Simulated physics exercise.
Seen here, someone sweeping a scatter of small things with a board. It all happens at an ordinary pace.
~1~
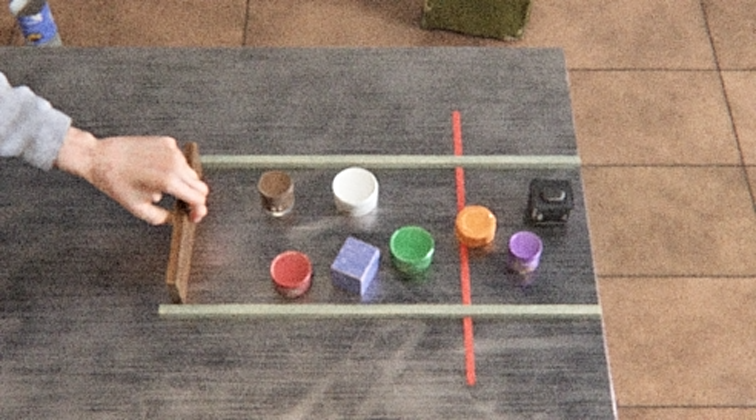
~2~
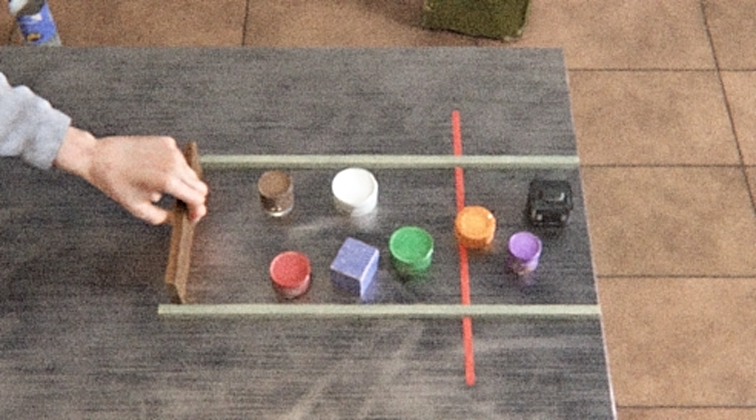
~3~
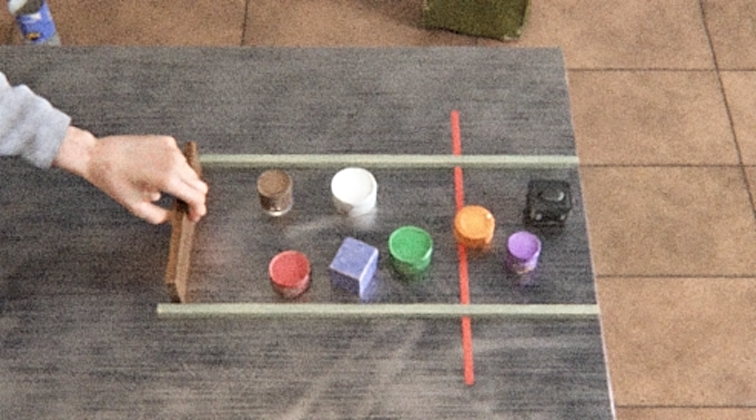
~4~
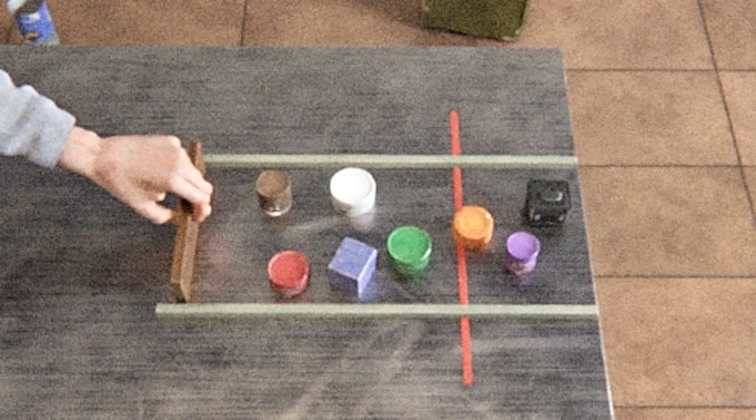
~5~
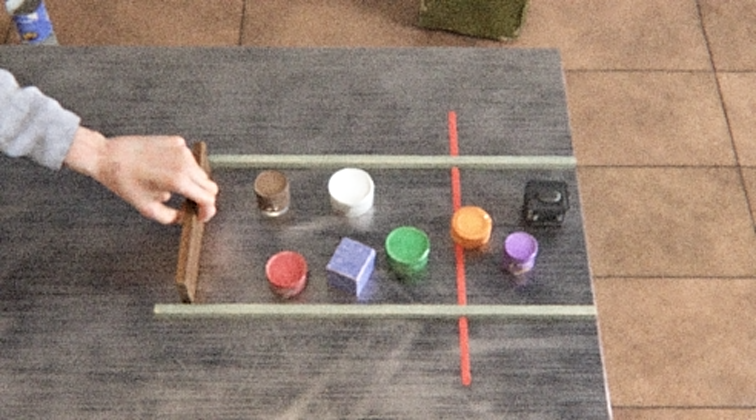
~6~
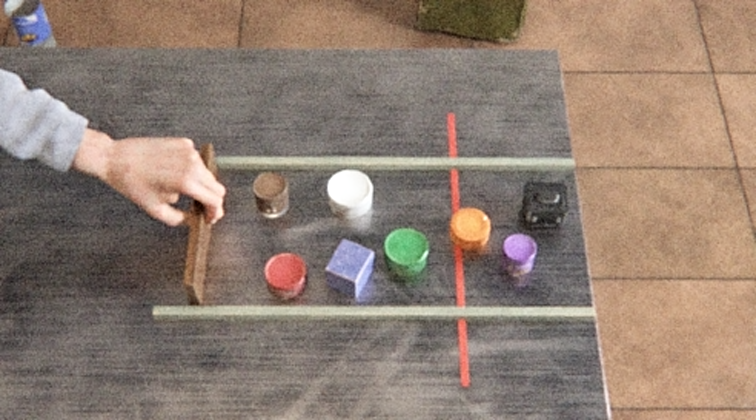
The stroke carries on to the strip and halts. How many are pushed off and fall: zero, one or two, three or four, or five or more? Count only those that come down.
The number that fall off is zero.
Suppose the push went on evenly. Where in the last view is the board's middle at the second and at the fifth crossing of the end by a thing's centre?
At (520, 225) for the second, at (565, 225) for the fifth.
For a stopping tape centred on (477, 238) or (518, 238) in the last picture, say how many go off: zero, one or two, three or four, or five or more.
One after another: No fall at all; 1 or 2.
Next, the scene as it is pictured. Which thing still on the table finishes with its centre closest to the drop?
The black case ends nearest.
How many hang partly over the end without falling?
0 of them.
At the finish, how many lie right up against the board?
In contact: 4.
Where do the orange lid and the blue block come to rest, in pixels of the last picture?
First (518, 222), then (479, 253).
Soon after, none off yet; black case at rest near (545, 205); purple tub at rest near (518, 255); orange lid at rest near (470, 229).
After that, none off yet; black case at rest near (545, 205); purple tub at rest near (518, 255); orange lid moving near (478, 224).
In the end, the number that fall off is zero.
